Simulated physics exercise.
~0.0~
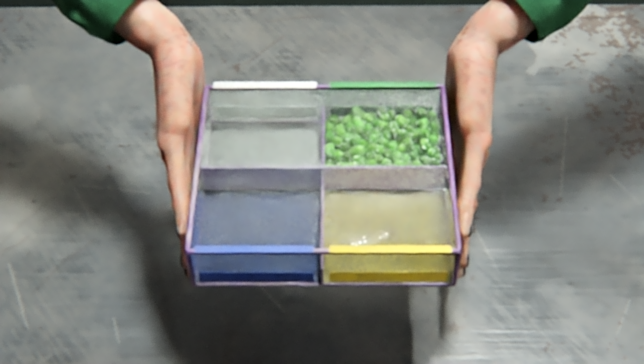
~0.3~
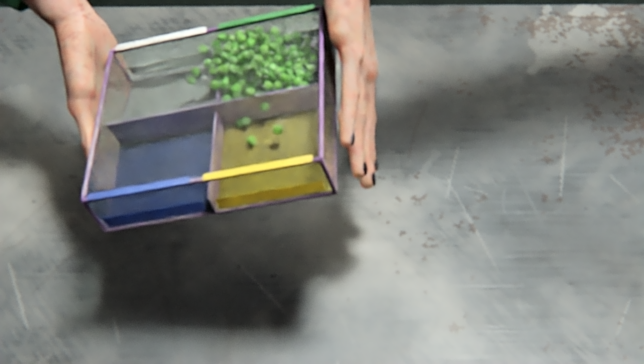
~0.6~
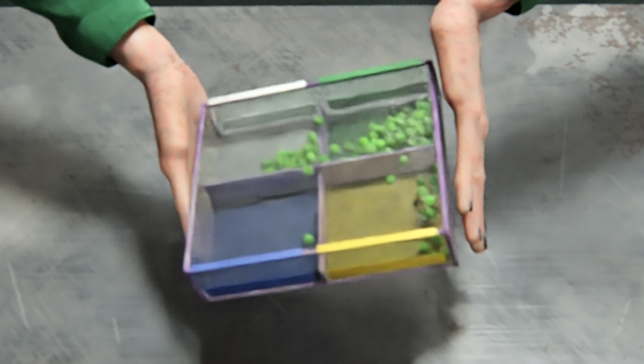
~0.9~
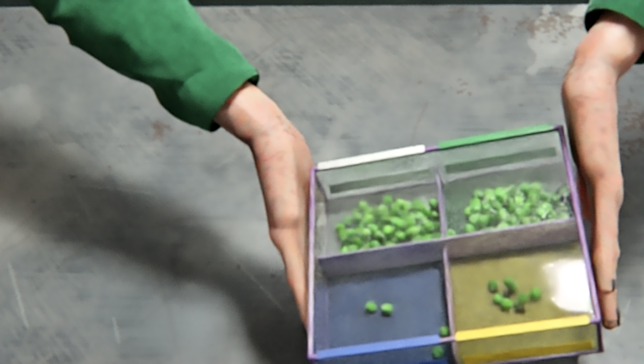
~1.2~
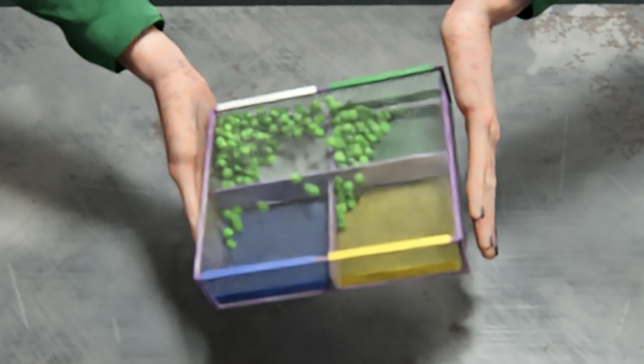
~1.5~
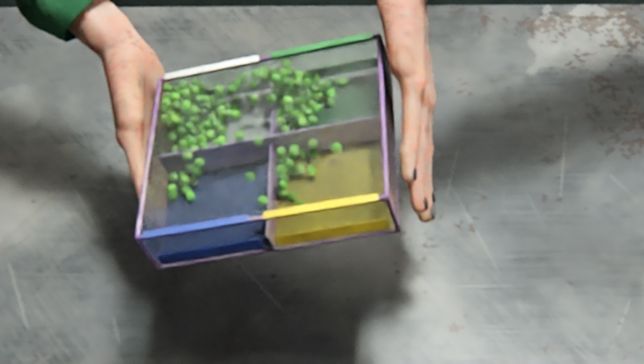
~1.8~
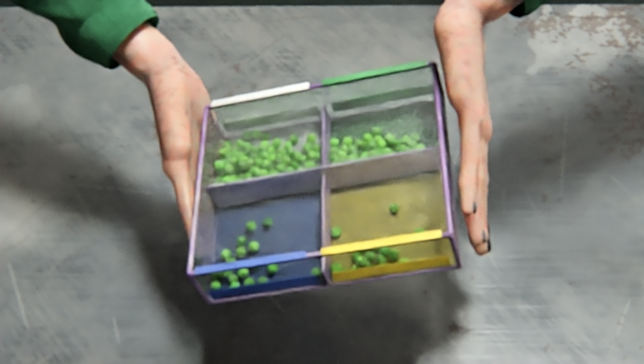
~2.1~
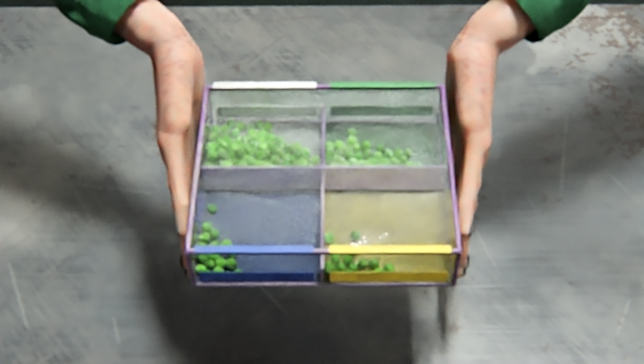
Two hands tilt and shake a divided box, spreading green peas into all four compartments.
